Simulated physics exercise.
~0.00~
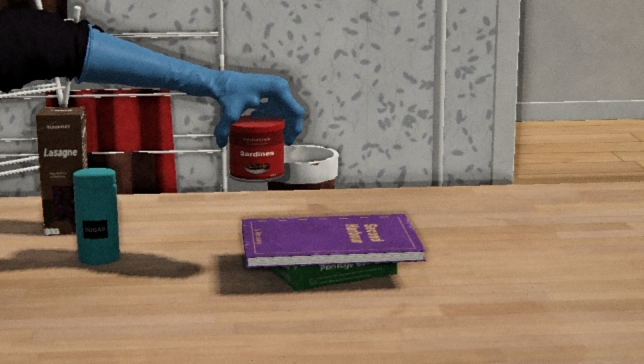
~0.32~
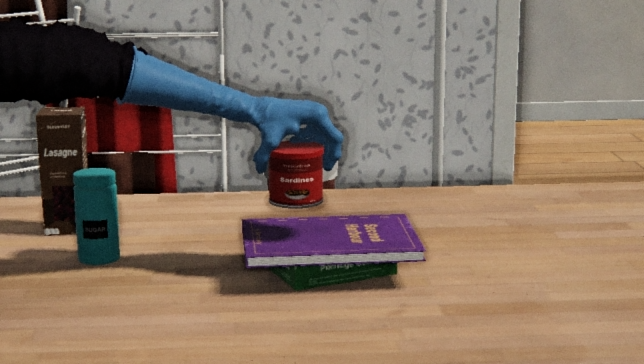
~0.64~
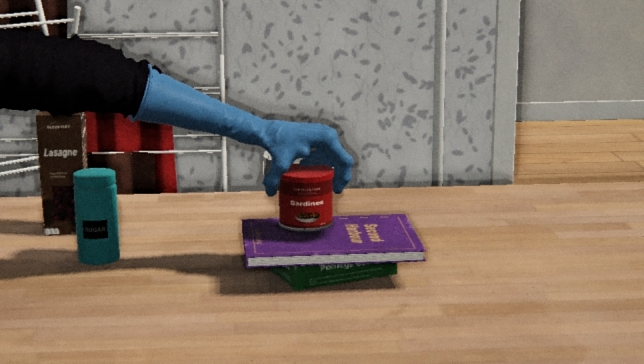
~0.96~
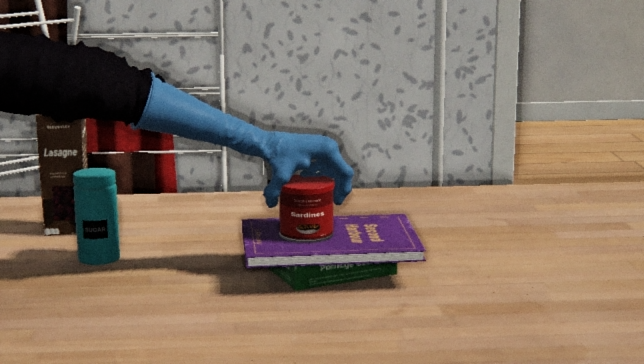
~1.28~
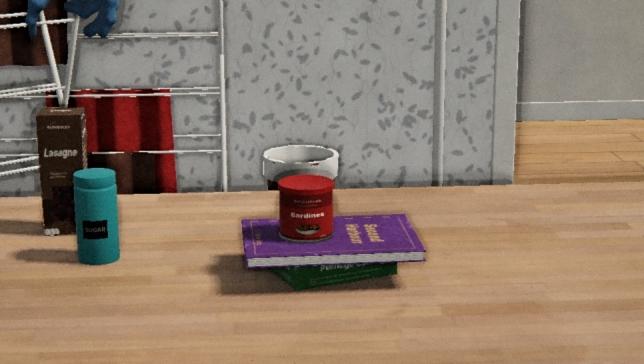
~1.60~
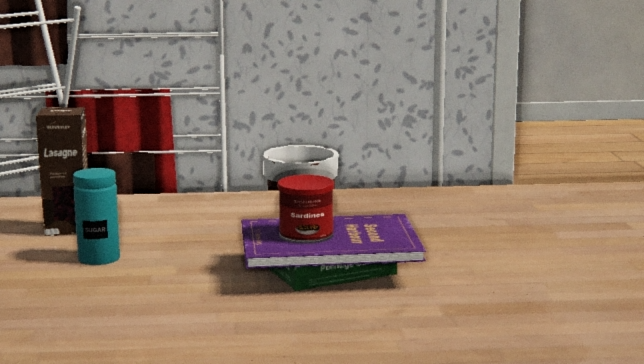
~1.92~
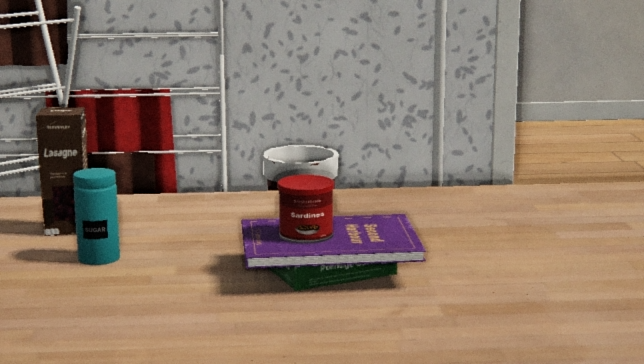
In this clip, a blue-gloved hand carries a red tin rightward and lowers it onto a purple book lying on a green packet, beside a turquoise jar and brown carton. The hand lets go and withdraws to the left, and the pile stays balanced.
